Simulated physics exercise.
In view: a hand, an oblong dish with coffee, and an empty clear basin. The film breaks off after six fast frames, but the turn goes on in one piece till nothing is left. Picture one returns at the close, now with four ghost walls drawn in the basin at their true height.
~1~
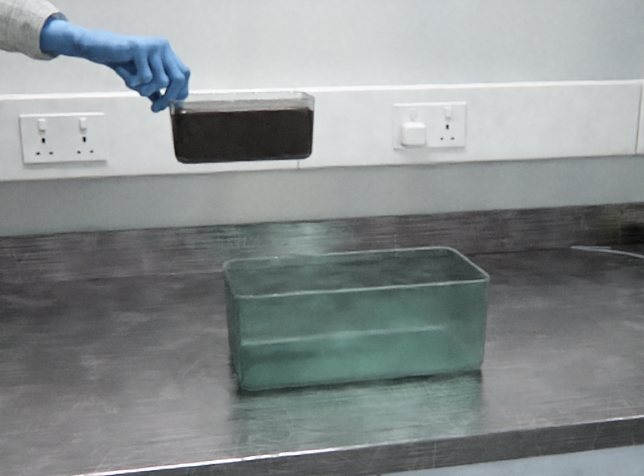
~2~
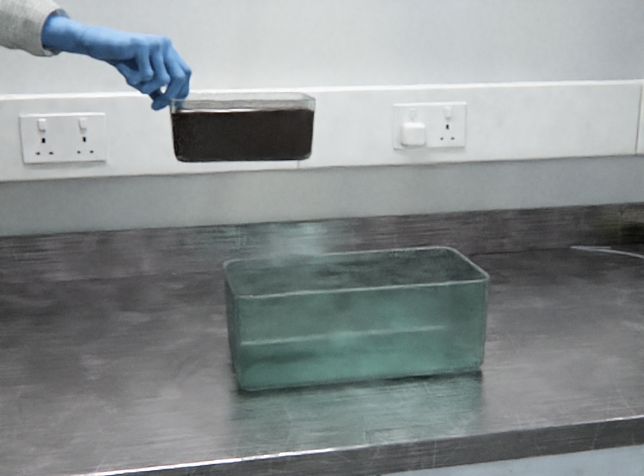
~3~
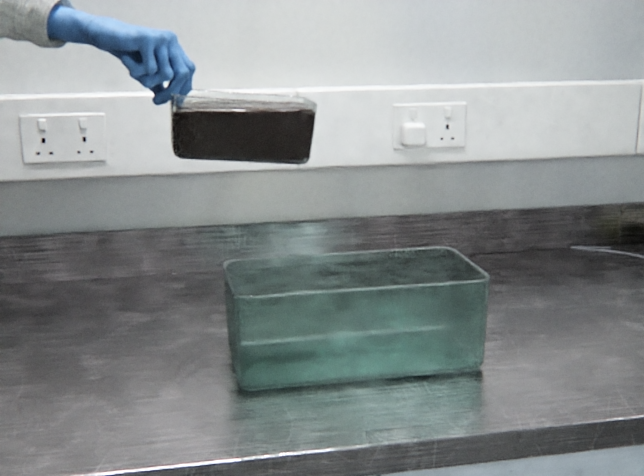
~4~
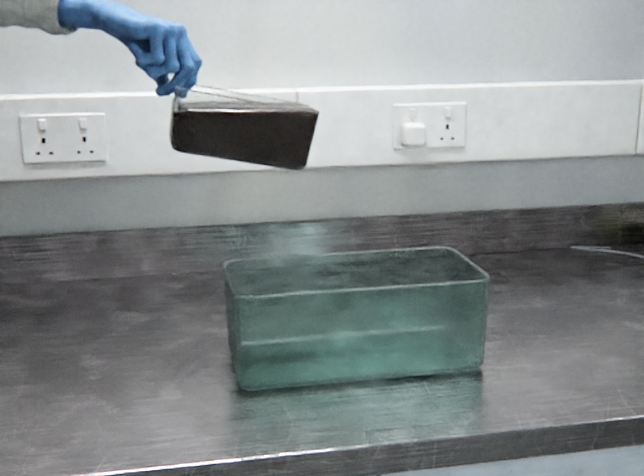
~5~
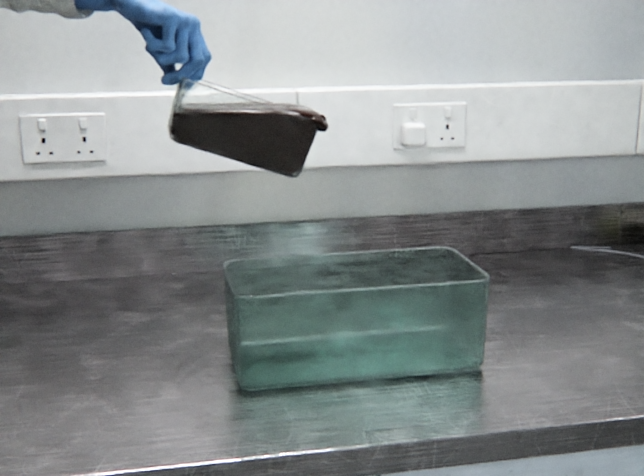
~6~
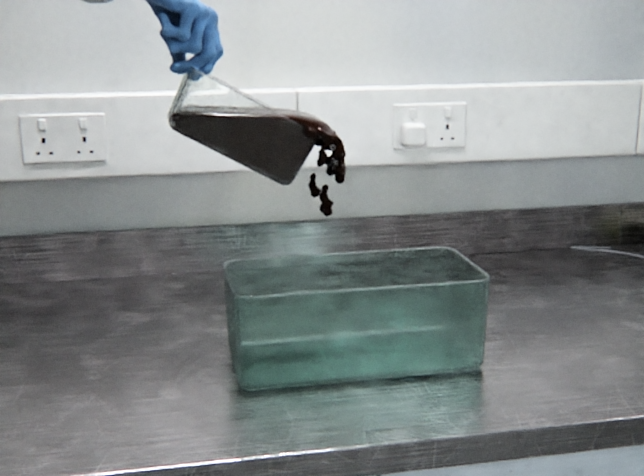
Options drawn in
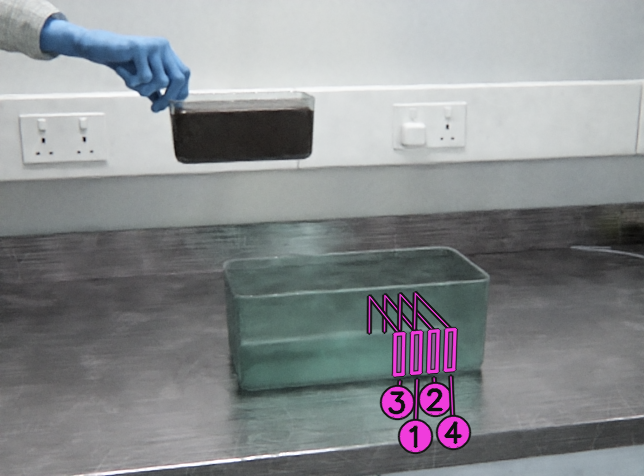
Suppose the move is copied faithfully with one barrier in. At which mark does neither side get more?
The answer is place 3.
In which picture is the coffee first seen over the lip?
Picture 5.
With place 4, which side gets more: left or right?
The left side.
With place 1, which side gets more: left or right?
More ends on the left.
In magenta, 1 at (417, 379); 2 at (434, 377); 3 at (399, 381); 4 at (450, 376).
If 1 is chosen, about 81 % ends left of the wall and 15 % right of it; 4 % is lost outside.
If 2 is chosen, about 93 % ends left of the wall and 2 % right of it; 5 % is lost outside.
If 3 is chosen, about 47 % ends left of the wall and 48 % right of it; 5 % is lost outside.
If 4 is chosen, about 92 % ends left of the wall and 4 % right of it; 4 % is lost outside.
